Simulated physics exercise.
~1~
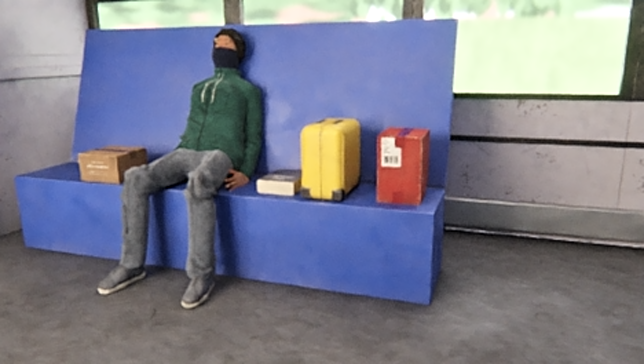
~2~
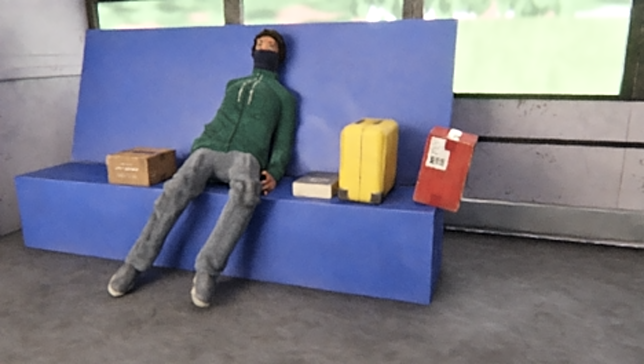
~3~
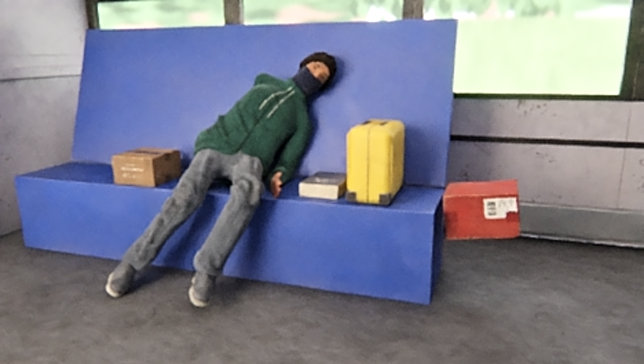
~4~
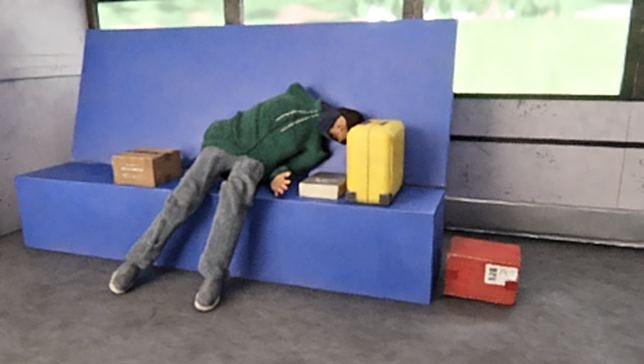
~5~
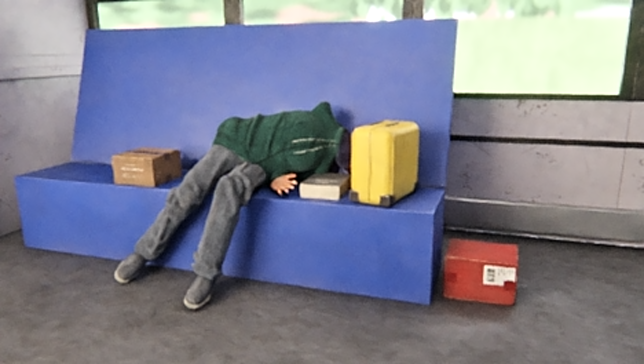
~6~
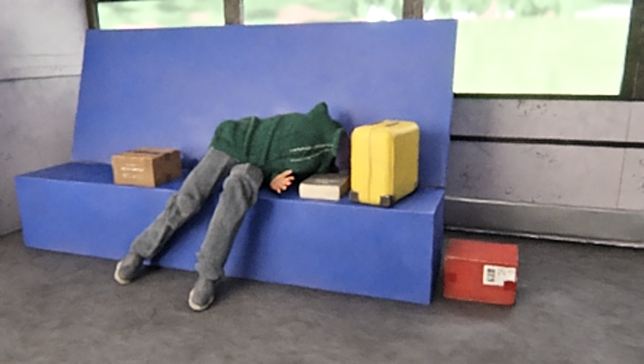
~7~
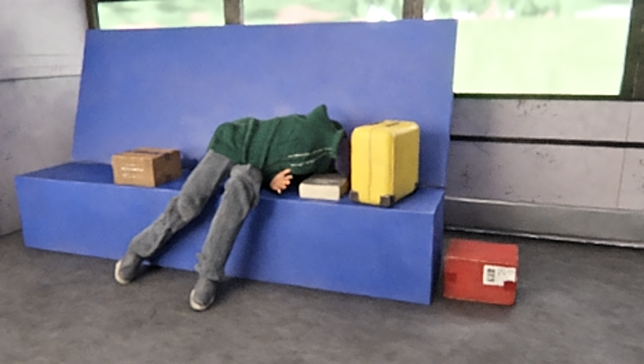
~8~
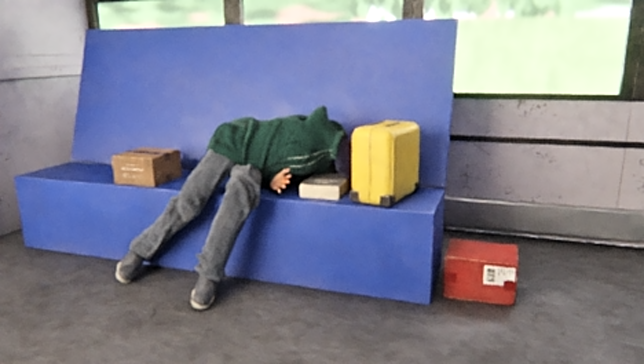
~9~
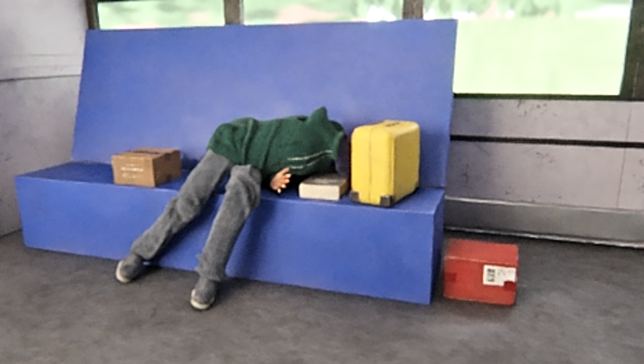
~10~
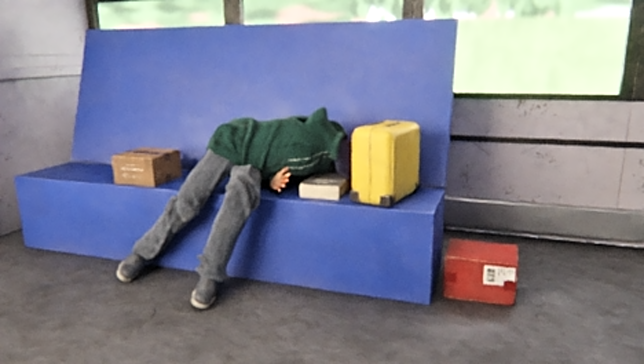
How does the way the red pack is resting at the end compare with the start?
At the start the red pack stood upright on the bench, but by the end it lay on its side on the floor.
